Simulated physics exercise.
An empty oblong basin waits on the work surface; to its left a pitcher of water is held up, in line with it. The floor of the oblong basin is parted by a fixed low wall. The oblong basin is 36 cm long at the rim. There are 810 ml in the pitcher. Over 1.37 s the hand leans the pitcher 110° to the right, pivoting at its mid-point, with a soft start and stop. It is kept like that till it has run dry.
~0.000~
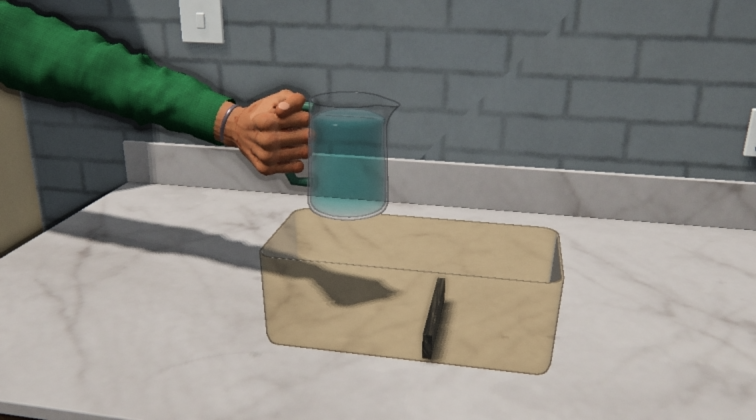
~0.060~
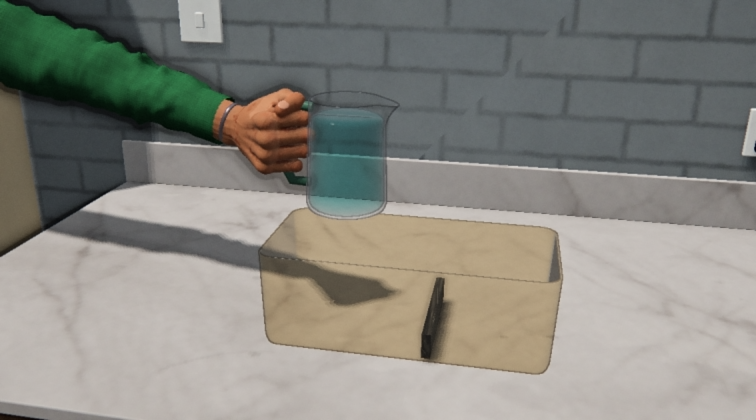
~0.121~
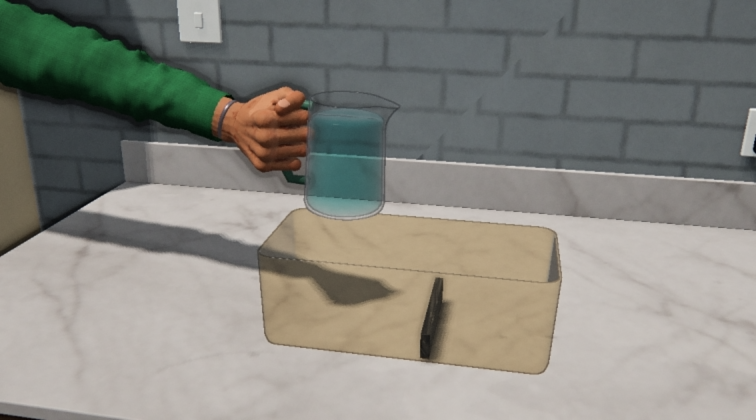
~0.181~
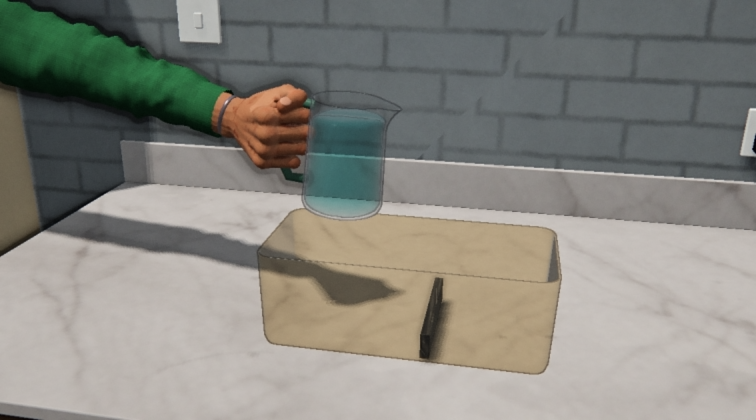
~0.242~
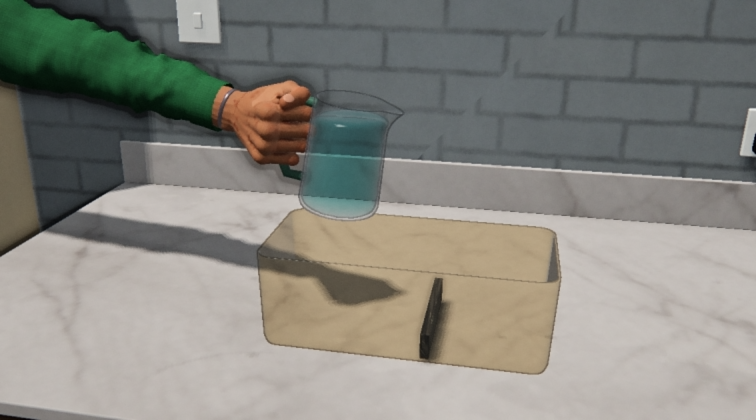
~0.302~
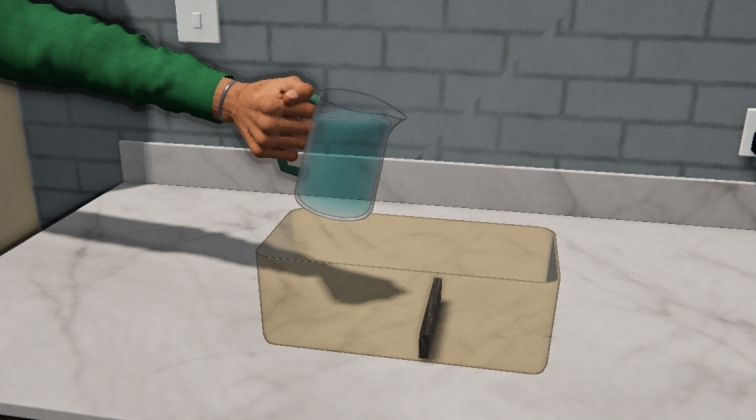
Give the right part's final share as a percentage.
About 81 per cent.
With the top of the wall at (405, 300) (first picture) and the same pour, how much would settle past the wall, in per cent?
In that case some 95 per cent.
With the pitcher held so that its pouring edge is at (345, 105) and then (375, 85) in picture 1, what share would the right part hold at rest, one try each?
In turn about 5 and 55 per cent.
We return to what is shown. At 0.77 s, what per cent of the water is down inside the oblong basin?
Some 4 per cent.
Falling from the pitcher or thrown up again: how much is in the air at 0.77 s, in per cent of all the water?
Near 10 in a hundred.
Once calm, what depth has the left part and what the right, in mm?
Some 4 mm on the left and 28 mm on the right.
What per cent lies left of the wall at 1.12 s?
Near 3 in a hundred.
After 0.77 s the tilt is 66° and 86 per cent is still to pour, 0 is left of the wall and 4 right of it.
After 1.12 s the tilt is 101° and 37 per cent is still to pour, 3 is left of the wall and 46 right of it.
After 1.48 s the tilt is 110° and 3 per cent is still to pour, 14 is left of the wall and 81 right of it.
After 1.87 s the tilt is 110° and 0 per cent is still to pour, 19 is left of the wall and 81 right of it.
In the end 19 per cent lies left of the wall, 81 right of it and 1 outside.
